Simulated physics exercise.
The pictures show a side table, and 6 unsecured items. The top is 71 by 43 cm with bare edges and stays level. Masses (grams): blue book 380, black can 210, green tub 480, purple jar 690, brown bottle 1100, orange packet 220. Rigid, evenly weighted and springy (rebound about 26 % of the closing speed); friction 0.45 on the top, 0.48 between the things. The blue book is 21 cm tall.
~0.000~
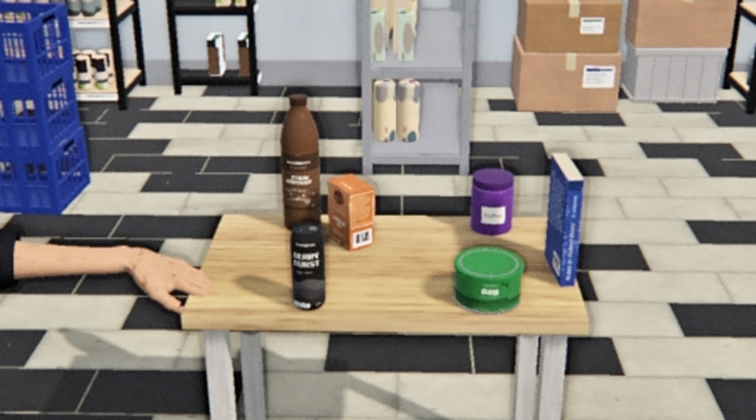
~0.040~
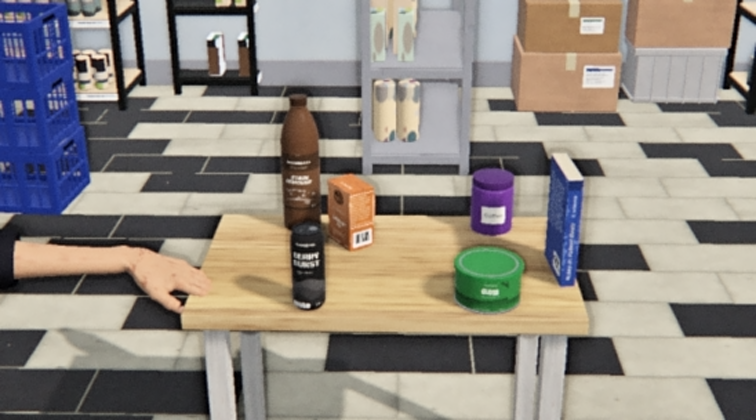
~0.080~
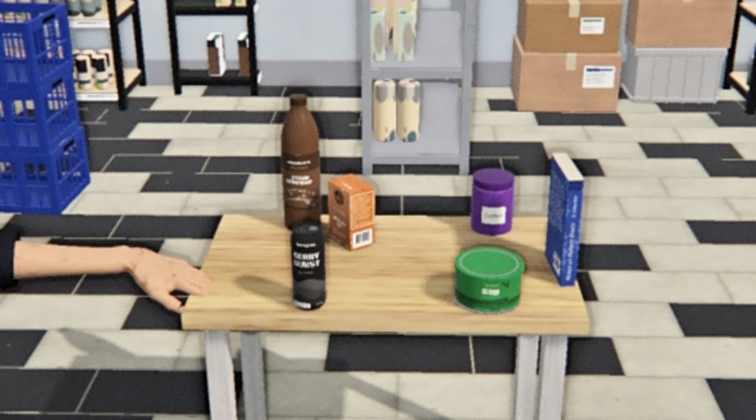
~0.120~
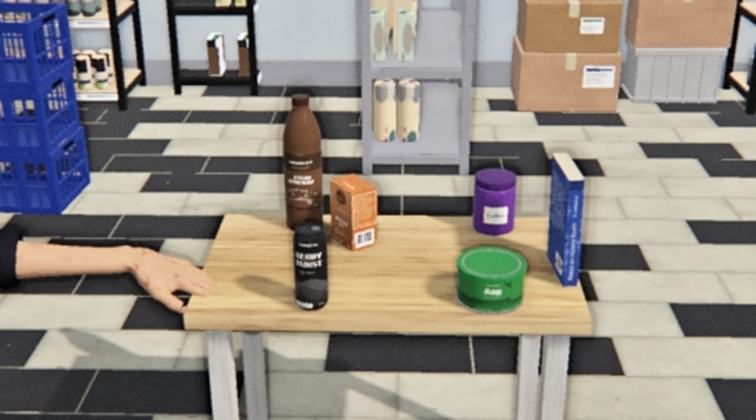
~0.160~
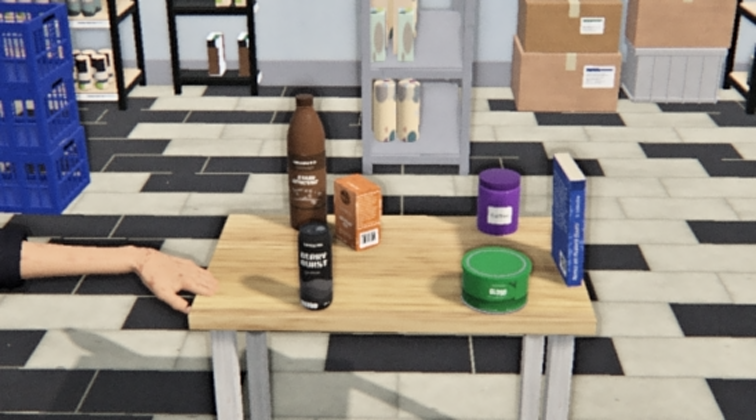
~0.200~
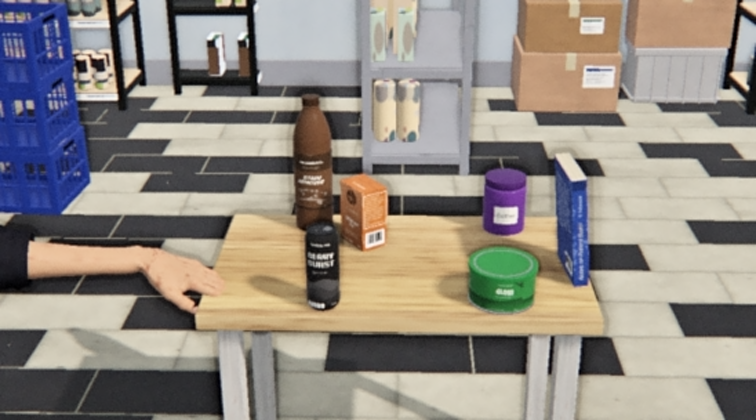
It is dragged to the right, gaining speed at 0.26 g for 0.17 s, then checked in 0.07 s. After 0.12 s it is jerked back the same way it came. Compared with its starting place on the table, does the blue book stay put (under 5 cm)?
The blue book gets shifted.
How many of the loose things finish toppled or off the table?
3 of them.
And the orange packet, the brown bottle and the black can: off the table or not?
The orange packet ends on the table; the brown bottle ends off the table; the black can is still on the table.
After 0.80 s, blue book now off the table; brown bottle leaning 18°; black can leaning 20°.
After 1.10 s, brown bottle leaning 73°; black can leaning 73°.
After 1.50 s, brown bottle now off the table; black can on its side.
By the end (1.8 s), off the table, blue book and brown bottle; tipped over on the table, black can; the other 3 in place, give or take 5 cm.
